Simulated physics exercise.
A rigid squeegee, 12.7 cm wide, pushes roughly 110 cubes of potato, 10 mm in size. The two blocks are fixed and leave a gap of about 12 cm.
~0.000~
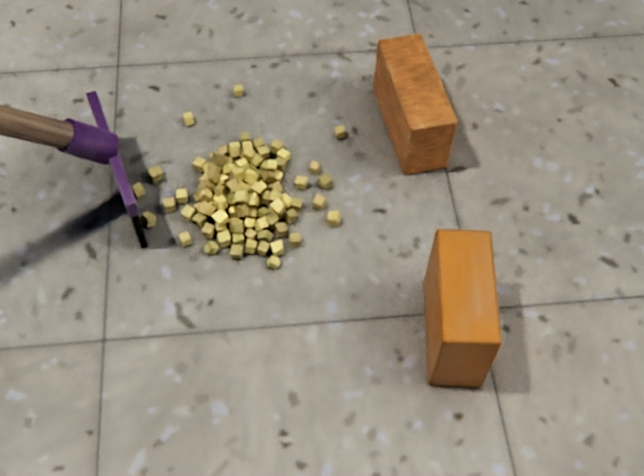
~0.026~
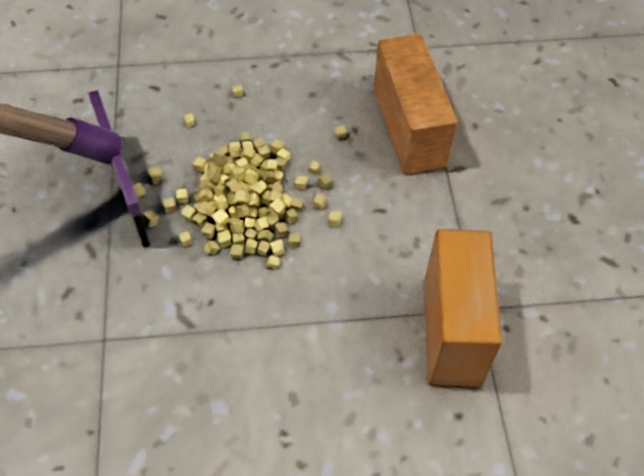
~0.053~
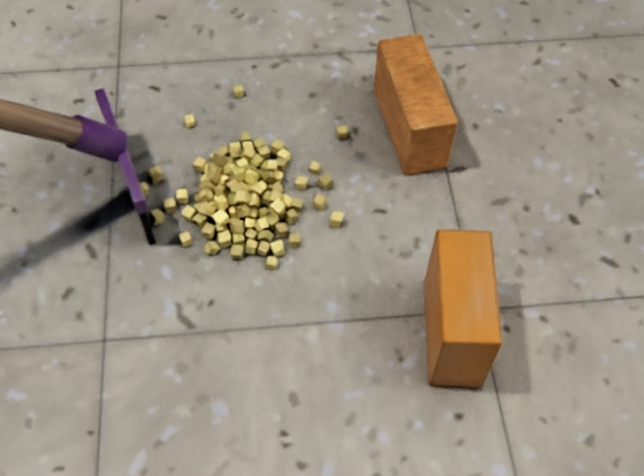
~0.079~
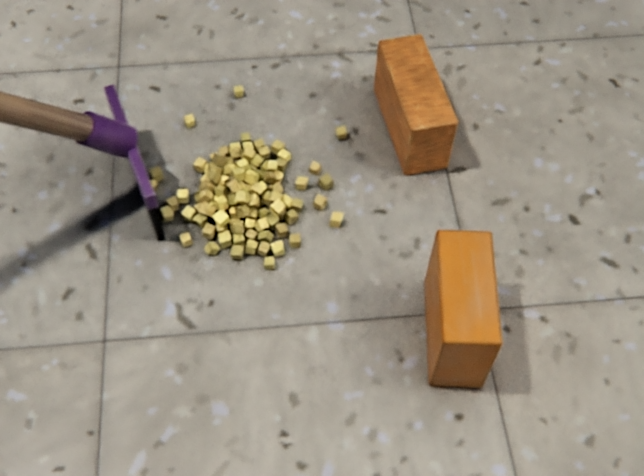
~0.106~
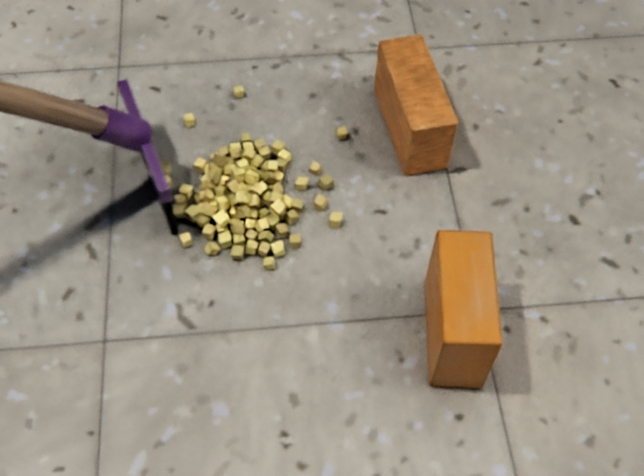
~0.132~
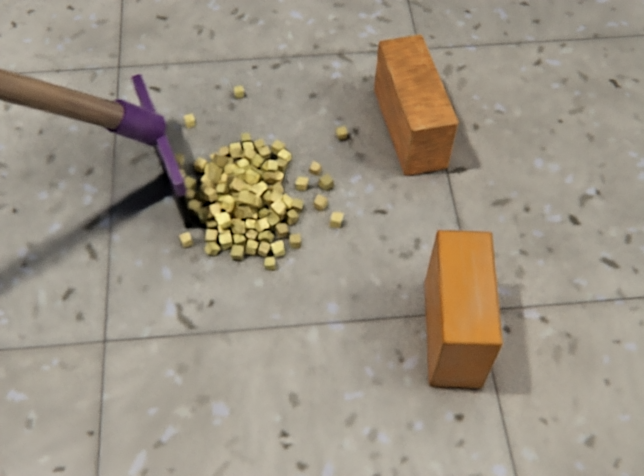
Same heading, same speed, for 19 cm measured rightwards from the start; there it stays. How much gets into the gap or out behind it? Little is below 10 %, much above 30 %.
Through: Small.
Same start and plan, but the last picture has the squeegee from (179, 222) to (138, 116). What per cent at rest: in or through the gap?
Through 5.
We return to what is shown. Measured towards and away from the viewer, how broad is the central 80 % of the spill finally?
Some 20 cm.
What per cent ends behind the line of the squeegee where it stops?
About 55 per cent.
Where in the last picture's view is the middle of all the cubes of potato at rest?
Around (349, 181).
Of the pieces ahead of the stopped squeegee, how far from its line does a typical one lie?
Roughly 2 cm.
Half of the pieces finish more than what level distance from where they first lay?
Some 10 cm.
After 0.34 s, squeegee 15 cm from its start, spill 15 cm wide; held up before the blocks 100 %.
Then, at 0.55 s, squeegee 22 cm from its start, spill 21 cm wide; round the far block 15 %, held up before the blocks 85 %.
After 0.73 s, squeegee 22 cm from its start, spill 23 cm wide; round the far block 15 %, held up before the blocks 80 %.
At rest (1.4 s), in or through the gap 0 %, round the near block 0 %, round the far block 15 %, held up before the blocks 80 %.
